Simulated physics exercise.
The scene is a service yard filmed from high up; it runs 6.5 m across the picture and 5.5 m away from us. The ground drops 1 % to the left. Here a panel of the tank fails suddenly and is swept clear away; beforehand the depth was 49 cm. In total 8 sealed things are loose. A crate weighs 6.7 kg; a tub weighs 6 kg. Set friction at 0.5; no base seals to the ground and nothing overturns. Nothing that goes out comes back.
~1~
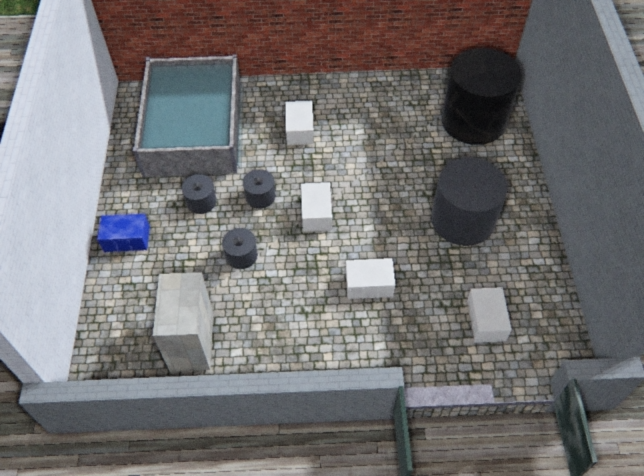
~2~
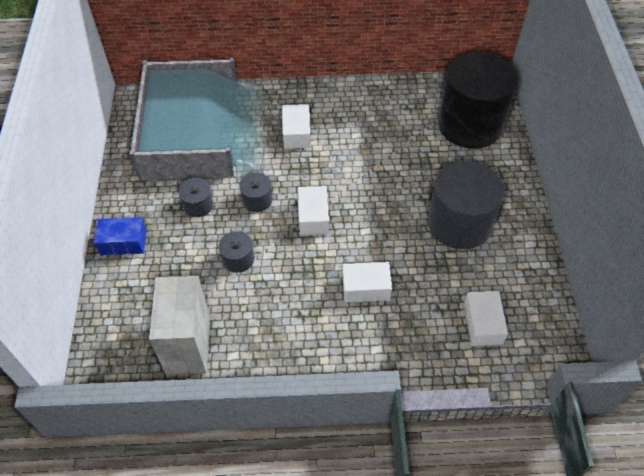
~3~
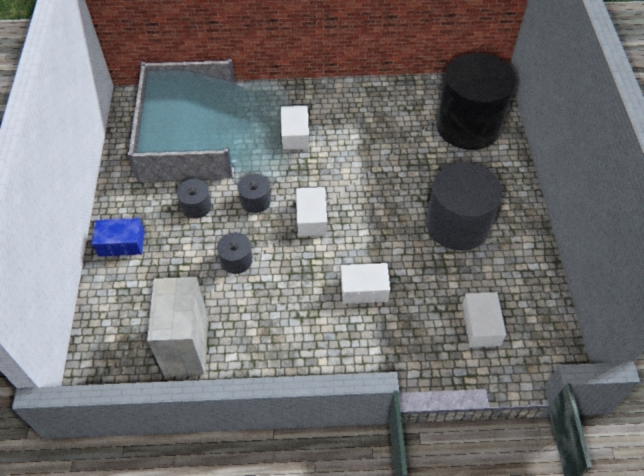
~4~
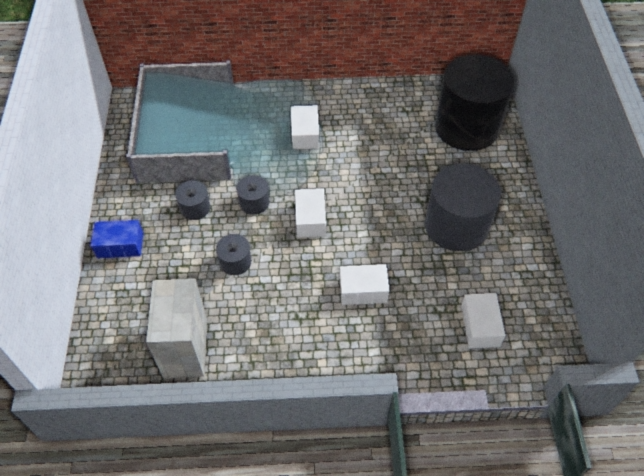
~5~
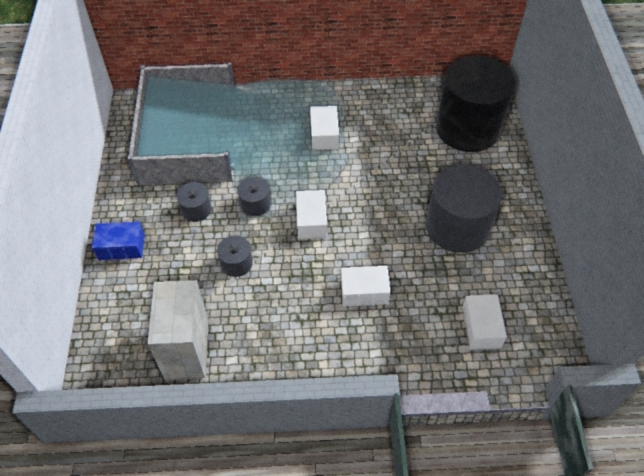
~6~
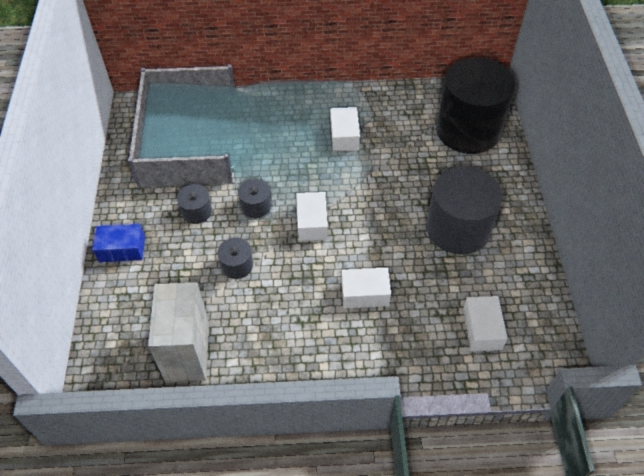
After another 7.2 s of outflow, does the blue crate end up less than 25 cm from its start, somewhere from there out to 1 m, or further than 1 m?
Less than 25 cm.
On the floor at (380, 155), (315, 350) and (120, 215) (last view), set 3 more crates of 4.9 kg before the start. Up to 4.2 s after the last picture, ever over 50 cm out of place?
So that's beyond the threshold, within the threshold and within the threshold, in that sequence.
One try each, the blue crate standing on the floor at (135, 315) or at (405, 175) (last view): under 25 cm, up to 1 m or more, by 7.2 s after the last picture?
Try one: It hardly moves. Try two: It is washed away.
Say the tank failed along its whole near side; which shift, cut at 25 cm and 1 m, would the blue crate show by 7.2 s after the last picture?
With that failure, the blue crate lands a long way off.
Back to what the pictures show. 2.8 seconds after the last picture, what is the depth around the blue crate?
Close to 0 centimetres.
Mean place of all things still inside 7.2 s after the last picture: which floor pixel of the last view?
It works out to somewhere near (256, 279) on the floor.
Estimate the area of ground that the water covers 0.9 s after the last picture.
Roughly 13 m2 of it is wet.
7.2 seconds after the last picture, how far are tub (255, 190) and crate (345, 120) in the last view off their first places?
Taken in order, the shifts are 50 cm and 250 cm.
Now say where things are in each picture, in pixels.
In the first frame, the blue crate at (122, 227) rests on the ground; water covers 2.3 m2; 0 of 8 have shifted.
In the second frame, the blue crate at (118, 230) rests on the ground; 3.1 m2 under water; 0 of 8 have shifted.
In the third frame, the blue crate at (116, 231), on the bottom; water covers 4.0 m2; 0 of 8 have shifted.
In the fourth frame, the blue crate at (115, 233), on the bottom; water covers 4.9 m2; 1 of 8 have shifted.
In the fifth frame, the blue crate at (116, 235), on the bottom; water covers 6.0 m2; 1 of 8 have shifted.
In the sixth frame, the blue crate at (117, 237) rests on the ground; 7.1 m2 under water; 1 of 8 have shifted.
Then, 0.9 s after the last picture the blue crate is near (117, 237), 0.0 m from its start, aground; 0 of 8 are out; 1 afloat.
Then, 2.8 s after the last picture the blue crate is near (117, 237), 0.0 m from its start, aground; 0 of 8 are out; 1 afloat.
Then, 4.8 s after the last picture the blue crate is near (117, 237), 0.0 m from its start, aground; 0 of 8 are out; 2 afloat.
Then, 7.2 s after the last picture the blue crate is near (117, 237), 0.0 m from its start, aground; 0 of 8 are out; 2 afloat.
